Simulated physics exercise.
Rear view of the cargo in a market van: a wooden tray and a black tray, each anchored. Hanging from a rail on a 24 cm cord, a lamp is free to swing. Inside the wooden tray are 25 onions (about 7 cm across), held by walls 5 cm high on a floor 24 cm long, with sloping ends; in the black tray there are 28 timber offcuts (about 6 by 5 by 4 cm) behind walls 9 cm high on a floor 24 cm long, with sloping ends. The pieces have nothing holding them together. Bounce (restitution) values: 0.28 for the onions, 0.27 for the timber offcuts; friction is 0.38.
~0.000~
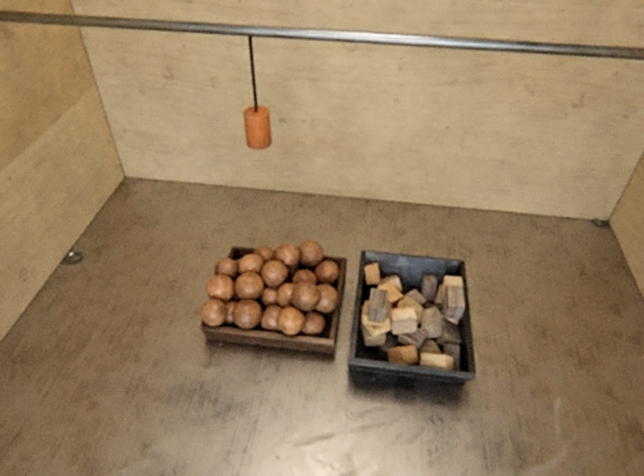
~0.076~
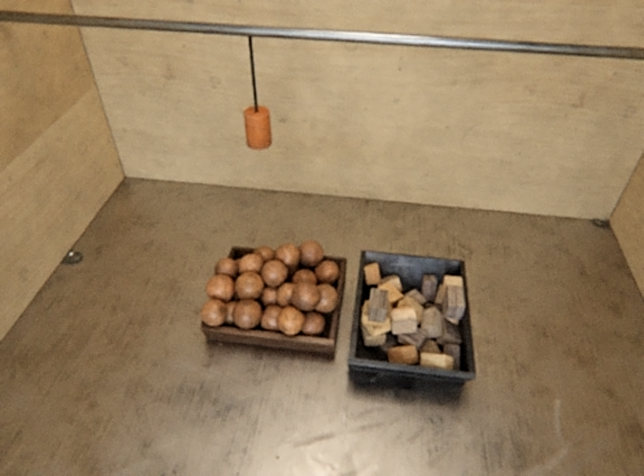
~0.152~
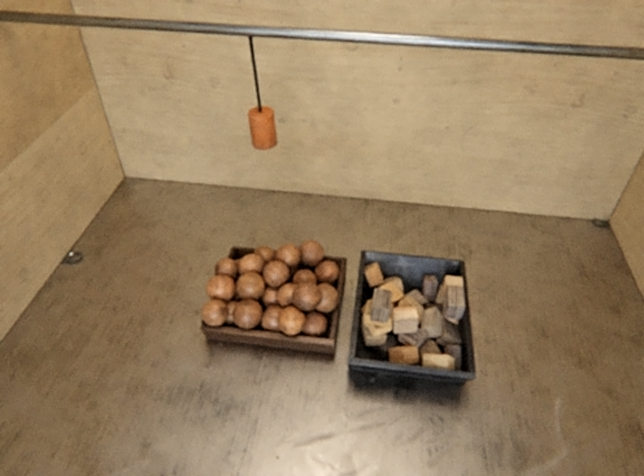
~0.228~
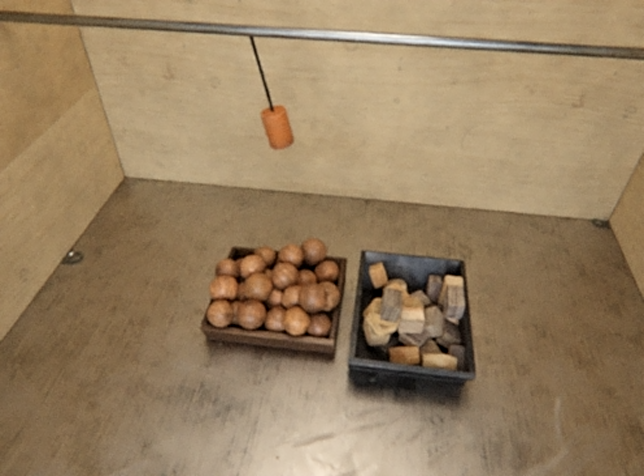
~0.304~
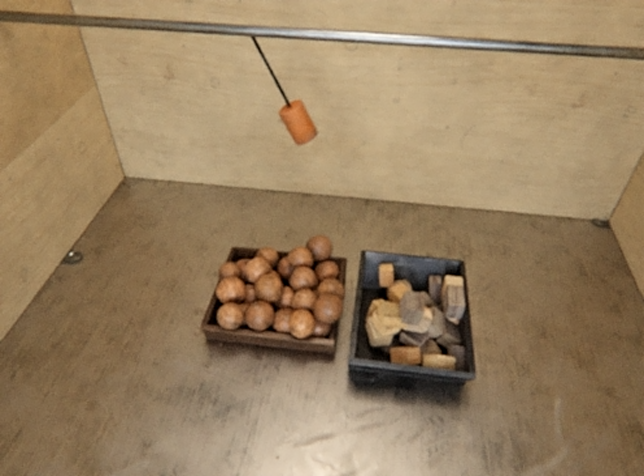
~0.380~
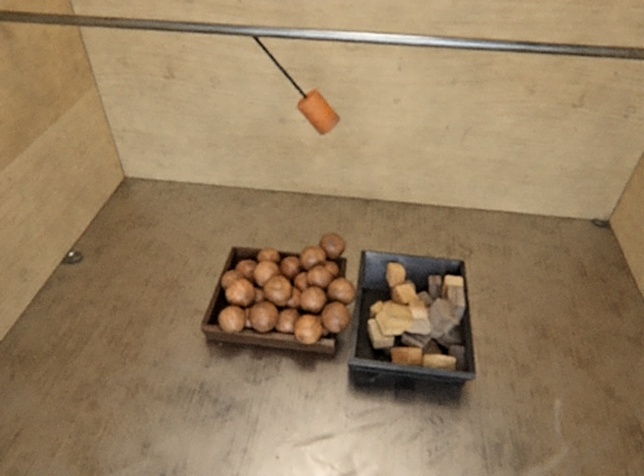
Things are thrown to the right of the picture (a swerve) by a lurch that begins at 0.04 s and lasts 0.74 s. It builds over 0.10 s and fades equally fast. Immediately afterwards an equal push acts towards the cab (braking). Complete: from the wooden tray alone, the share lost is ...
... more than a sixth.
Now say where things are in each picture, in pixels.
In the first frame (places track the rim corner closest to us here), wooden tray (332, 339); black tray (473, 373); lamp cord 0° off upright; all still inside.
Wooden tray (332, 339); lamp cord 0° off upright, in the second frame.
Wooden tray (332, 339); lamp cord 3° off upright, in the third frame.
Wooden tray (332, 339); lamp cord 12° off upright, in the fourth frame.
Wooden tray (332, 339); lamp cord 26° off upright, in the fifth frame.
Wooden tray (332, 339); black tray (473, 373); lamp cord 40° off upright; 1 out, the lowest onion at (342, 292), in the sixth frame.
After 0.66 s, the wooden tray is down by 6 of 25 and the black tray is down by 1 of 28.
After 1.01 s, the wooden tray is down by 7 of 25 and the black tray is down by 1 of 28.
After 1.49 s, the wooden tray is down by 10 of 25 and the black tray is down by 1 of 28.
Final count (at 2.12 s), the wooden tray is down by 10 of 25 and the black tray is down by 1 of 28. Asked share, 10 of 25, 40 per cent.
